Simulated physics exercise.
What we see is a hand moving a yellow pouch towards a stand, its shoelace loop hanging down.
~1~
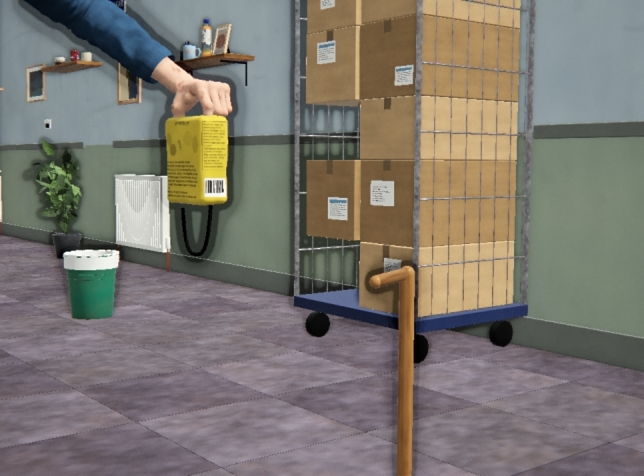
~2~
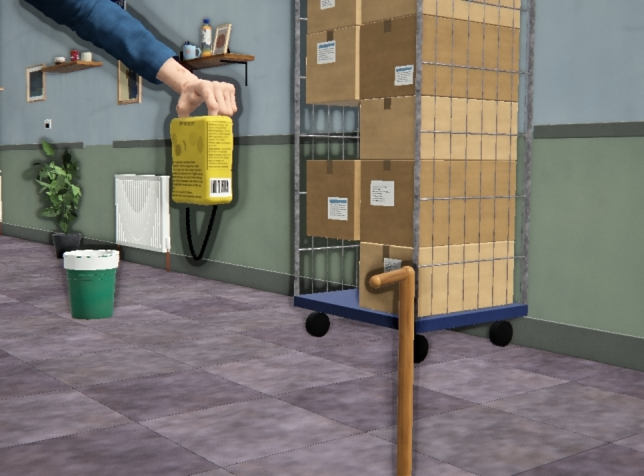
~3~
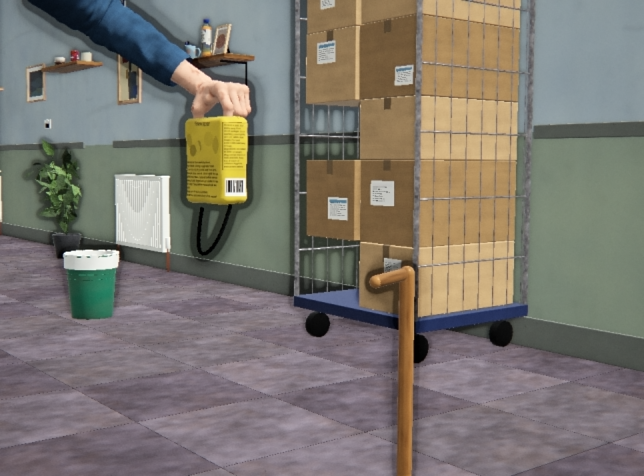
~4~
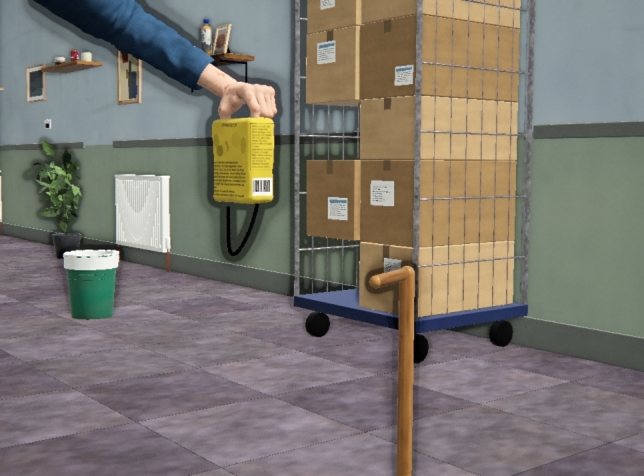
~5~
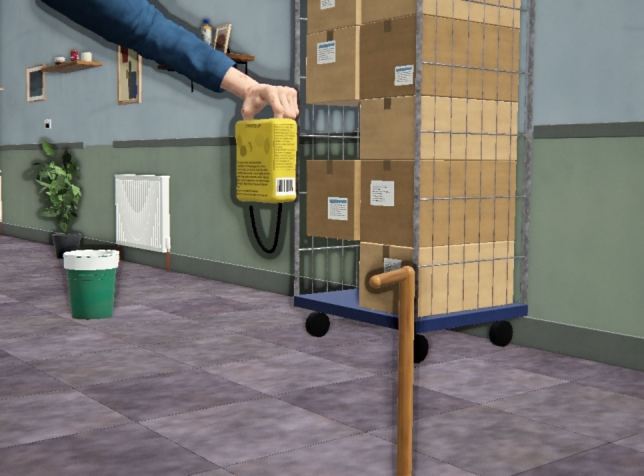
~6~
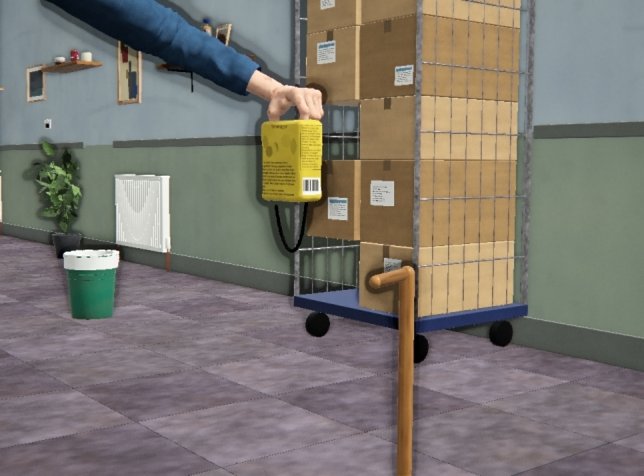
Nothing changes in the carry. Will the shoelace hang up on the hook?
Outcome: The yellow pouch comes away clean.
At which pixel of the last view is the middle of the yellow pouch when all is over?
It ends at (516, 163).
Then, 0.52 s later than the last view, pouch nearing the post near (377, 162).
Then, 1.20 s later than the last view, pouch past the post near (472, 163).
Finally, pouch past the post near (516, 163). The yellow pouch passes clear.
